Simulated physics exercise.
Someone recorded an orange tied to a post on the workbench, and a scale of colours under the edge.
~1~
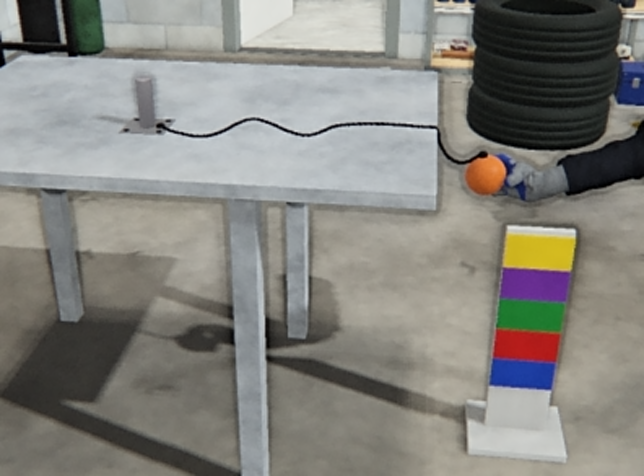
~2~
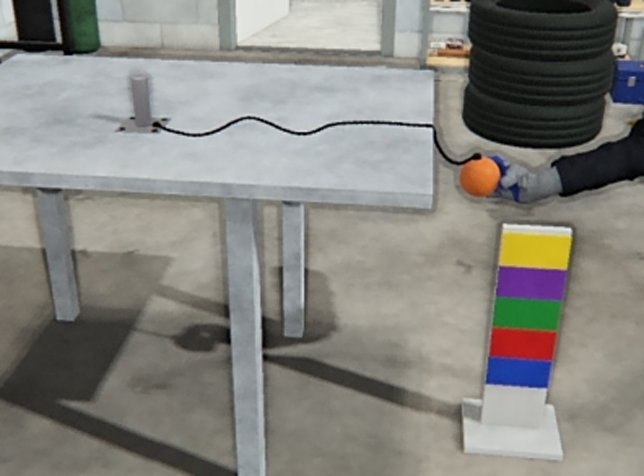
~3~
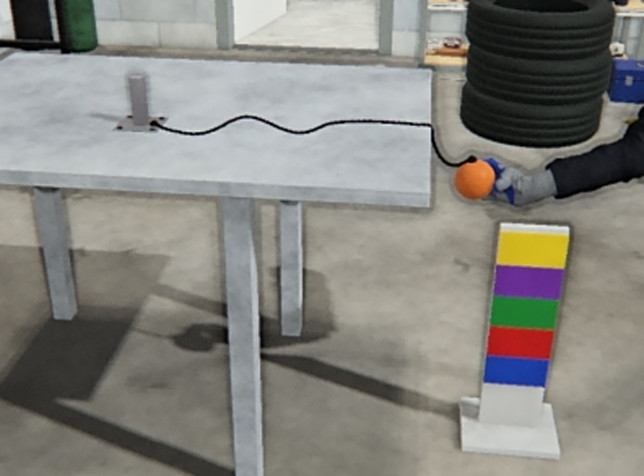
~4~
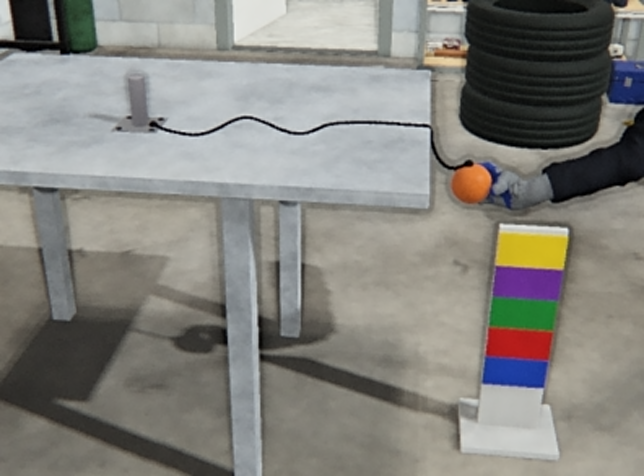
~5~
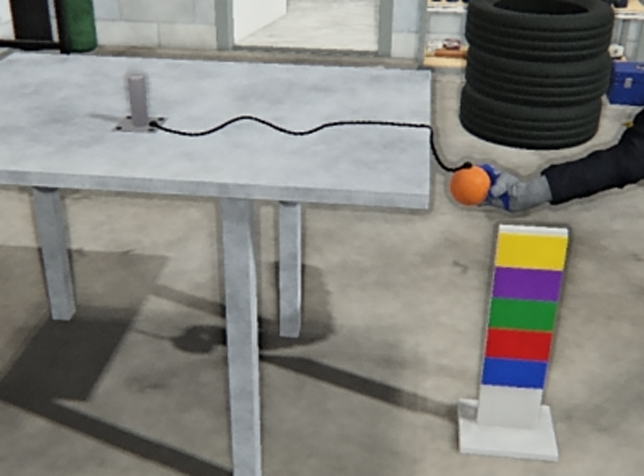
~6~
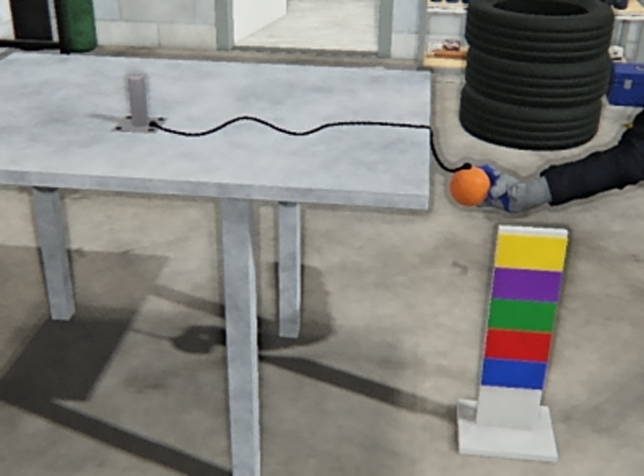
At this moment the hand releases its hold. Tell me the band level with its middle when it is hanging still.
That is the purple band.
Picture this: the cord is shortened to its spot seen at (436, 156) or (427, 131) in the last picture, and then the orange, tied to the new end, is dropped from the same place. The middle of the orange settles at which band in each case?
First try: Yellow; second try: No band.
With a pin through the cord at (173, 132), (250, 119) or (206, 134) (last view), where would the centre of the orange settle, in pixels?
Going try by try, I'd put it close to (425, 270), then (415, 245), and finally (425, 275).
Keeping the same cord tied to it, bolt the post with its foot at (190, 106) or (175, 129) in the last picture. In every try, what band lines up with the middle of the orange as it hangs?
Try one - green; try two - green.
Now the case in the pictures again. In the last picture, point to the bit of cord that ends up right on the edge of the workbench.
Roughly (364, 124).
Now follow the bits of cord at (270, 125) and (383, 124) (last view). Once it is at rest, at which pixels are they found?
The first one ends up at (313, 129) and the second one at (429, 158).
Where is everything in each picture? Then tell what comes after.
In the first frame, orange (486, 175); yellow (539, 254); purple (535, 286); green (530, 317); red (526, 347); blue (522, 375).
In the second frame, orange (479, 177); cord through (180, 133) (236, 121) (289, 132) (349, 123) (423, 126).
In the third frame, orange (475, 179).
In the fourth frame, orange (471, 184); cord through (177, 133) (233, 121) (286, 131) (346, 123) (420, 126).
In the fifth frame, orange (470, 185).
In the sixth frame, orange (470, 186); cord through (176, 133) (233, 121) (286, 132) (346, 124) (420, 127).
Early on, orange near (447, 265); level with purple.
Midway, orange near (386, 277); level with purple.
Near the end, orange near (421, 279); level with purple.
Finally, orange near (426, 280); level with purple. Its centre hangs level with the purple band.
